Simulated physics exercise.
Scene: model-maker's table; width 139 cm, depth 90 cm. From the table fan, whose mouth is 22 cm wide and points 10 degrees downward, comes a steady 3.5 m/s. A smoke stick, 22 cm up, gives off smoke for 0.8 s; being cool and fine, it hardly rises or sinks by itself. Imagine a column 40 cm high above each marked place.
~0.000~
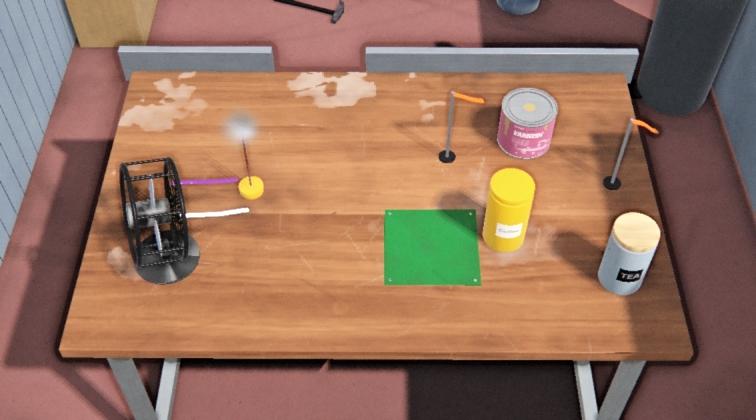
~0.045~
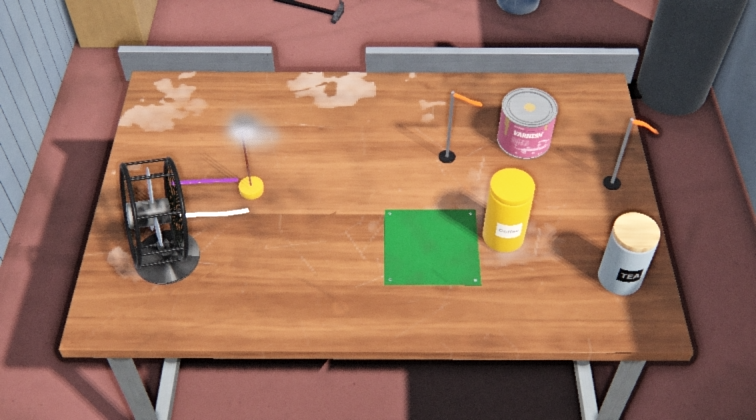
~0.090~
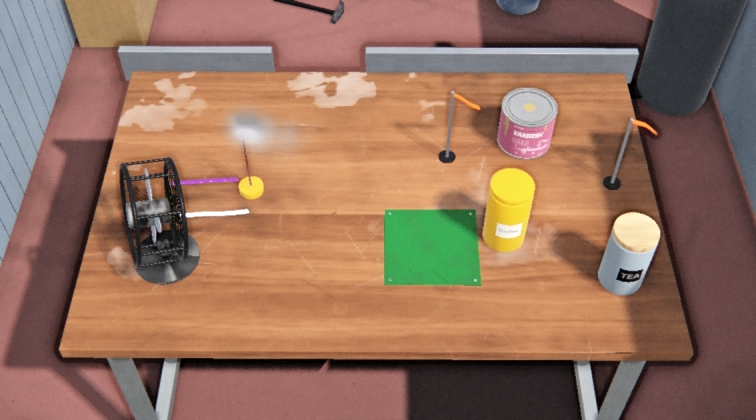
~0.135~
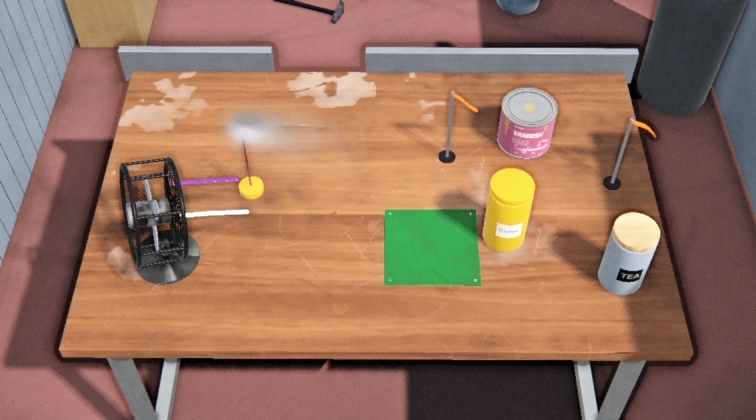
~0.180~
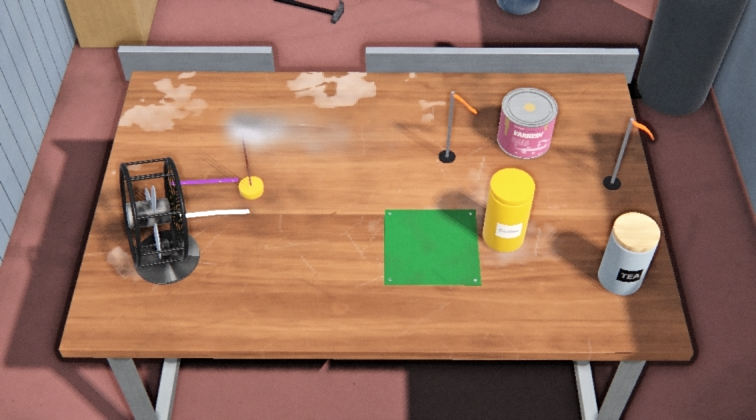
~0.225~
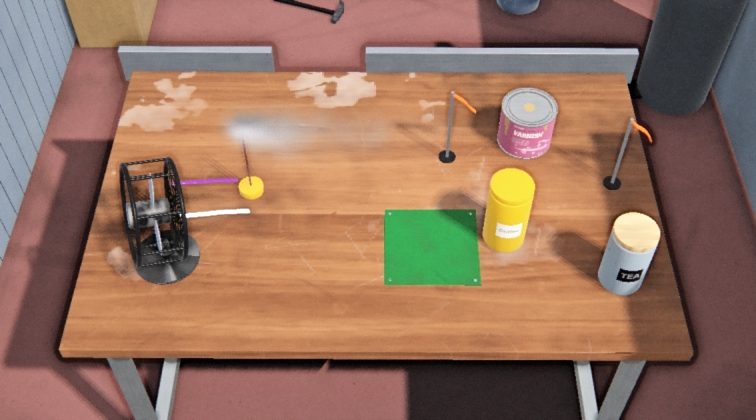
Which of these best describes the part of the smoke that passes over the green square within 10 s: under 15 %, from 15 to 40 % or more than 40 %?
The best fit is less than 15 %.
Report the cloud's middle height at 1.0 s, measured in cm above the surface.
I'd say around 14 centimetres.
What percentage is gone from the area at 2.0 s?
Some 70 in a hundred.
By 1.0 s we count, 0 % has passed over the green square, with 91 % still about or yet to come, and the middle of the rest is near (489, 83).
By 2.0 s we count, 1 % has passed over the green square, with 28 % still about or yet to come.
By 4.0 s we count, 1 % has passed over the green square, with 4 % still about or yet to come.
By 10.0 s we count, 1 % has passed over the green square, with 0 % still about or yet to come.
